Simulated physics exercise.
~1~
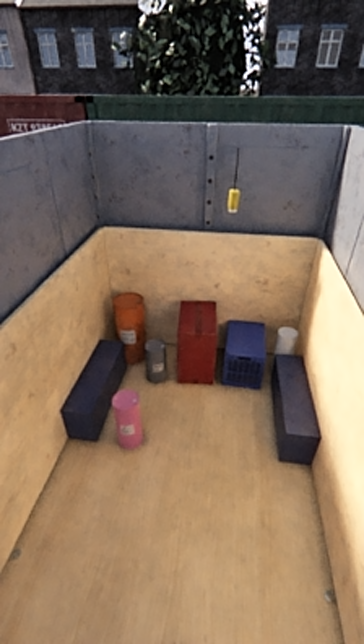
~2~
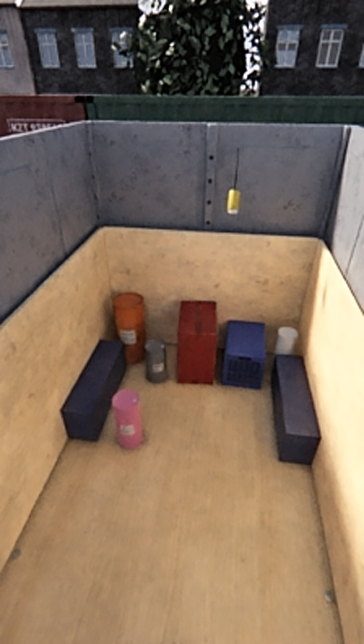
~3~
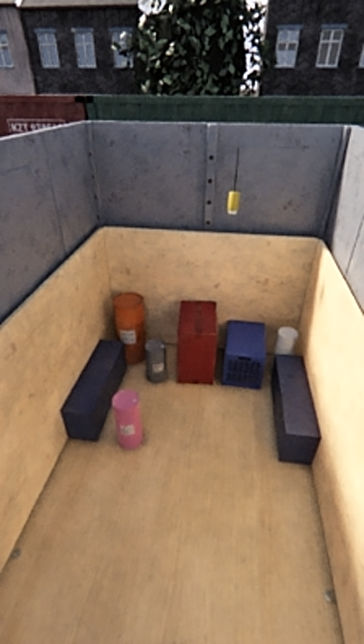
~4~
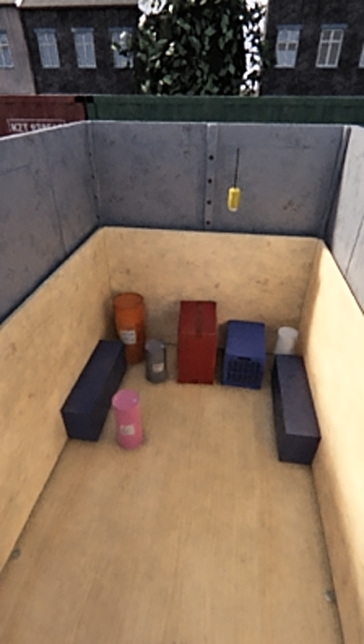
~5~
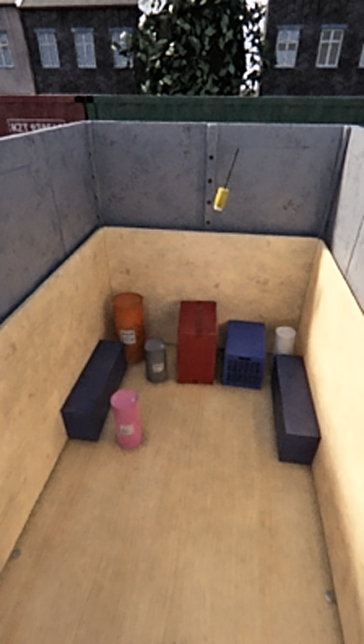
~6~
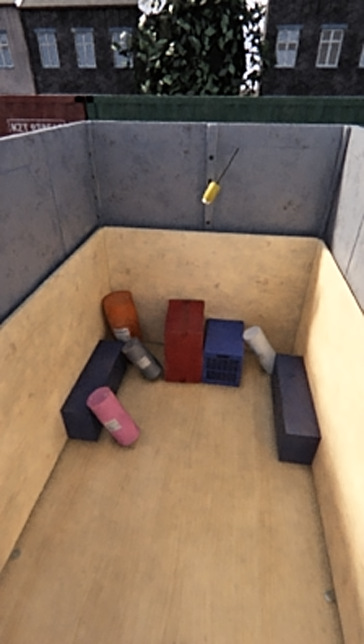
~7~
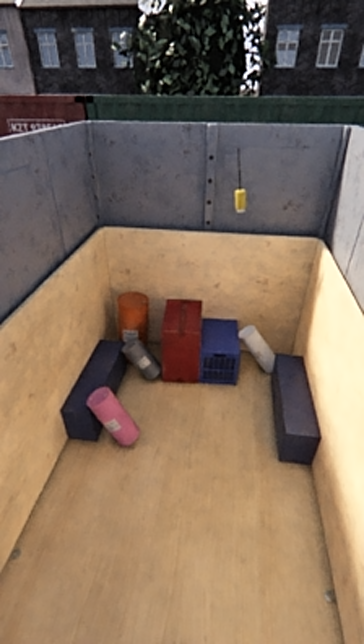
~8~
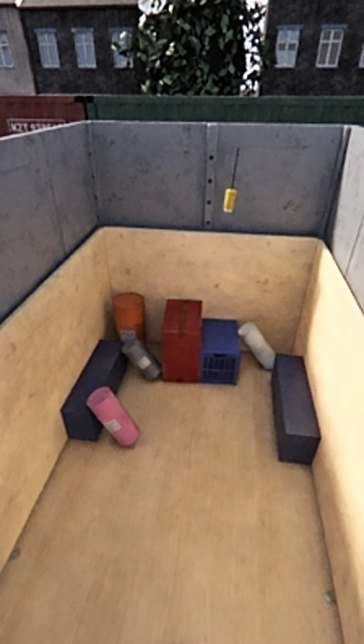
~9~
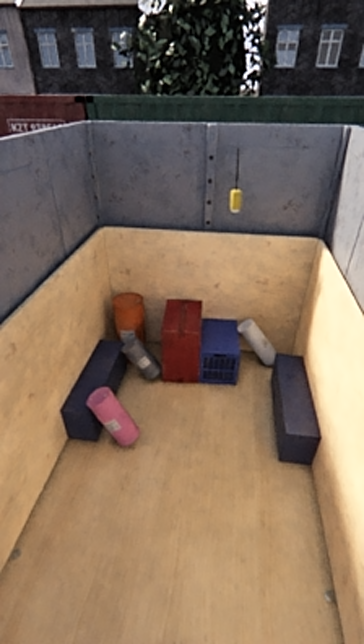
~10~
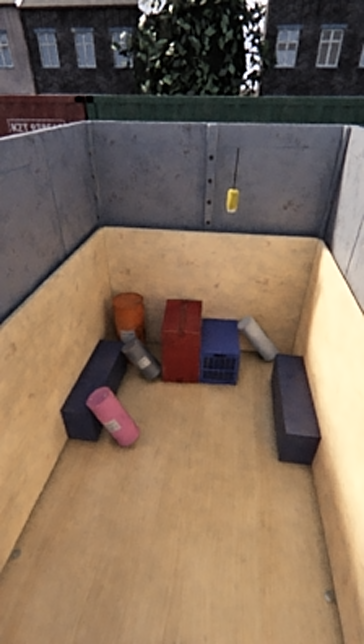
In the video, drums, canisters and boxes stand still in a wood-lined van bay until the hanging yellow lamp swings and the load shifts left; the red box and blue chest slide, and the white, grey and pink canisters end up leaning.
